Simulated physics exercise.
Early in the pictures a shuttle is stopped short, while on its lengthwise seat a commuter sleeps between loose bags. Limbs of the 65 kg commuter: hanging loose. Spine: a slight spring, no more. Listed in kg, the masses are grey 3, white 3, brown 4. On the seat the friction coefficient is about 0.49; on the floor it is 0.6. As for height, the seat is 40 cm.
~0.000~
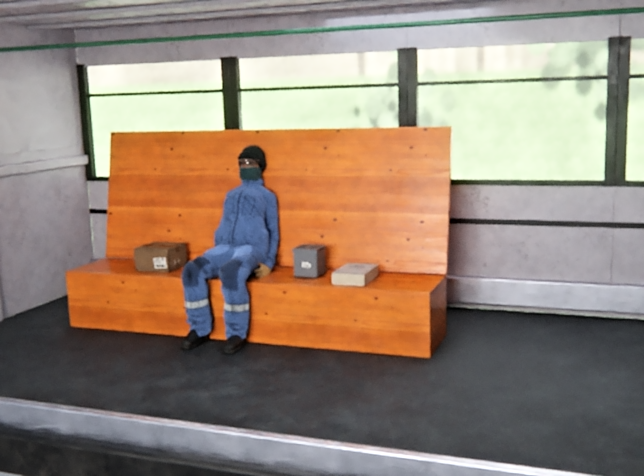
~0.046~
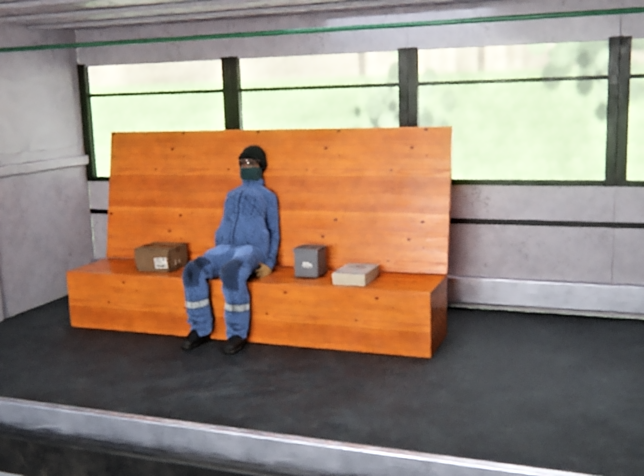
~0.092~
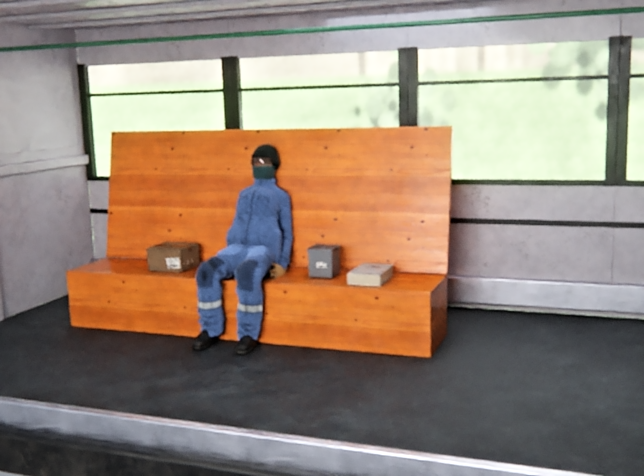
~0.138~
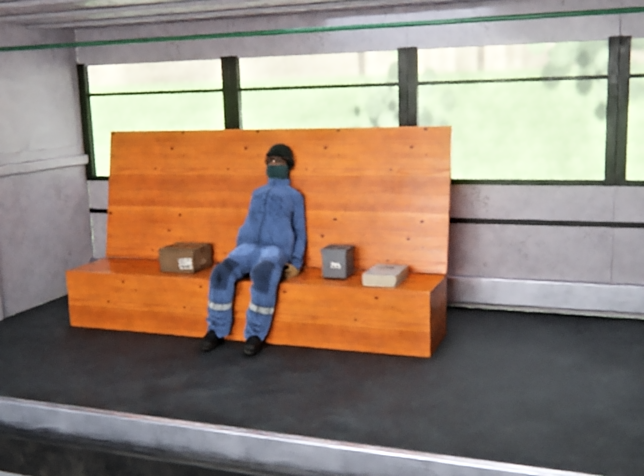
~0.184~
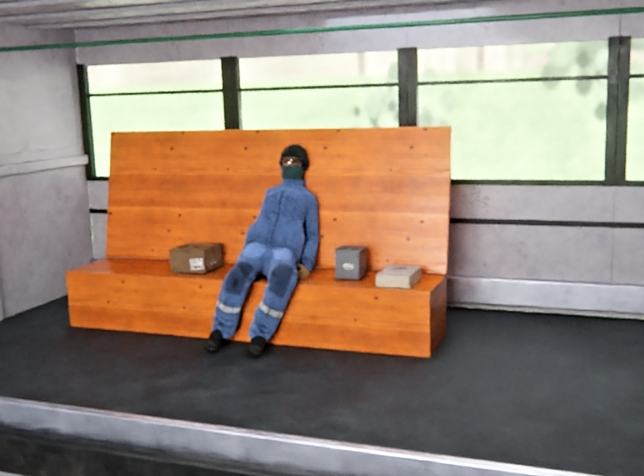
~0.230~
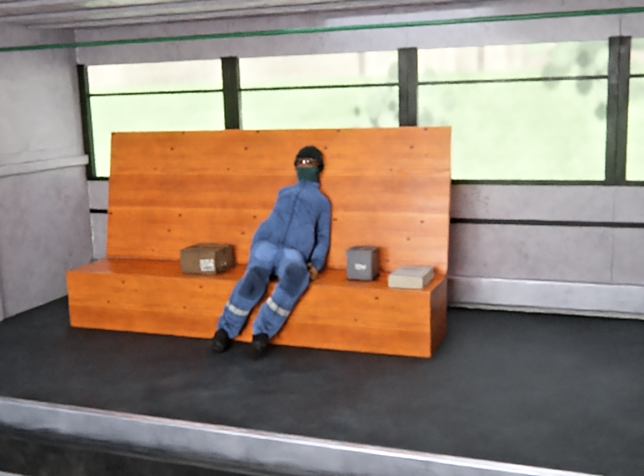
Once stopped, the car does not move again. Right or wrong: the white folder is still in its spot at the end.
Wrong, it has moved off.
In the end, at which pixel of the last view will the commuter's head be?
Somewhere near (414, 267) in the last picture.
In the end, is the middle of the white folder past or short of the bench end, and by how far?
About 45 cm past it.
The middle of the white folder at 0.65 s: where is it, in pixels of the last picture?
Somewhere around pixel (480, 333) of the last picture.
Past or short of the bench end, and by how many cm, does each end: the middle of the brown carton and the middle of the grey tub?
Result: Brown carton = 140 cm short, grey tub = 20 cm short.
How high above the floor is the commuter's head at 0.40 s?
About 100 cm.
After 0.40 s the white folder is 4 cm past the bench end, tilted 10°, near (444, 279) in the last picture's view; the brown carton 142 cm short of the bench end, tilted 0°.
After 0.65 s the white folder is 25 cm past the bench end, tilted 70°, near (480, 333) in the last picture's view; the brown carton 136 cm short of the bench end, tilted 0°.
After 1.05 s the white folder is 44 cm past the bench end, tilted 180°, near (511, 346) in the last picture's view.
At rest, 2.0 s, grey tub stays on; white folder drops off; brown carton stays on; commuter's hips keep to the seat.
